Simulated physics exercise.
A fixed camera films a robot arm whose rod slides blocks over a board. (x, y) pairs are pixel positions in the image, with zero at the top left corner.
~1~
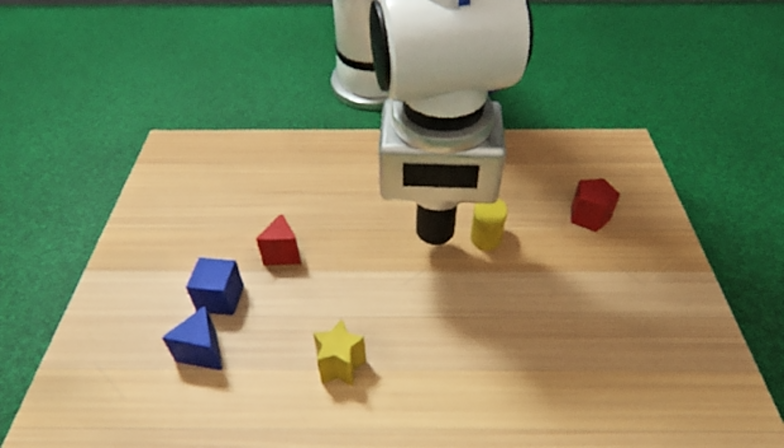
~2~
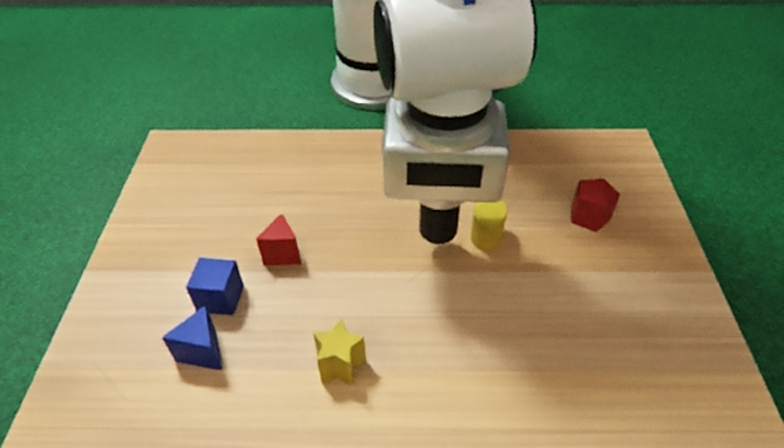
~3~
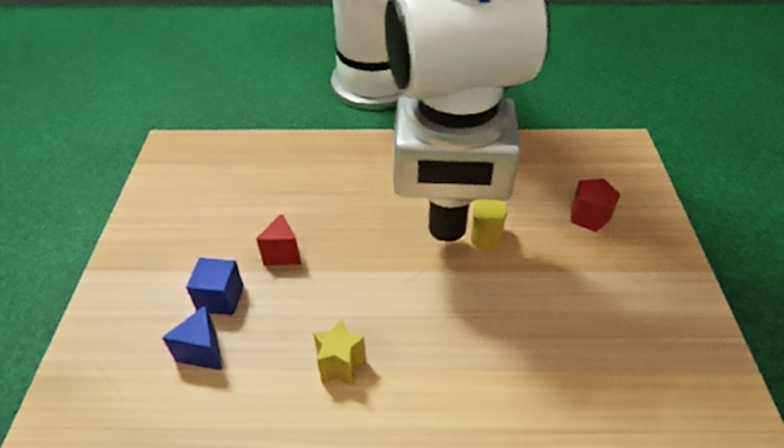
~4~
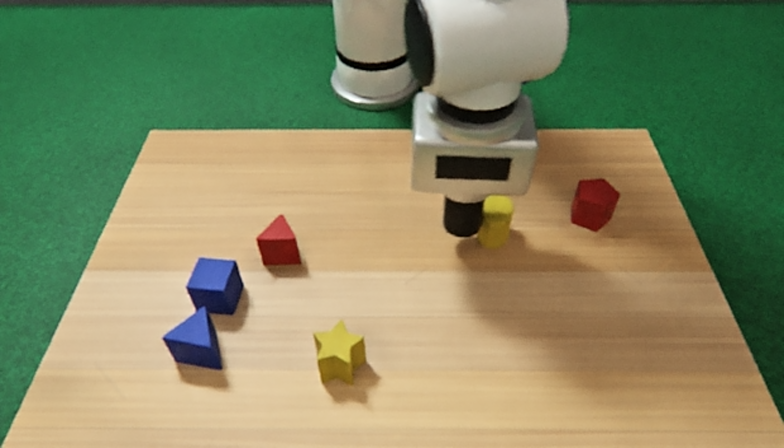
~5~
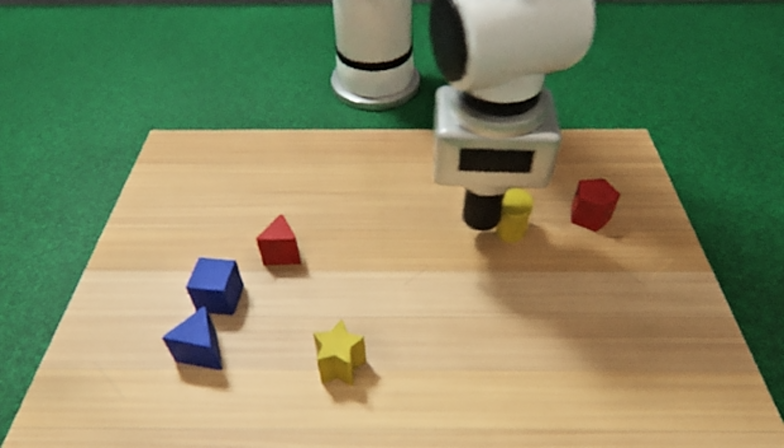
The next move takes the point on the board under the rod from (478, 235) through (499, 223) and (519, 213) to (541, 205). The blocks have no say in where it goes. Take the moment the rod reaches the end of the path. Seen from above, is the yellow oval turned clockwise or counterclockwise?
Rotation: Clockwise.
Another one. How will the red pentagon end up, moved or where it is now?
Displaced, by a centimetre or more.
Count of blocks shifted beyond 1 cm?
I count two.
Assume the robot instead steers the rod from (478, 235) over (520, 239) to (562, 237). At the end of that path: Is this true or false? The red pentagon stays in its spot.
False - the claim does not hold.
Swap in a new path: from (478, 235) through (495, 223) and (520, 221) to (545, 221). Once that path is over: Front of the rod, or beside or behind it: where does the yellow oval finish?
Once the path is finished, the yellow oval still sits ahead of the rod.
What follows on the original path. Halfway along, rod (513, 201); yellow oval (551, 189), turned 20° clockwise.
At the end, rod (545, 188); yellow oval (584, 178), turned 30° clockwise; red pentagon (618, 190), turned 30° clockwise.
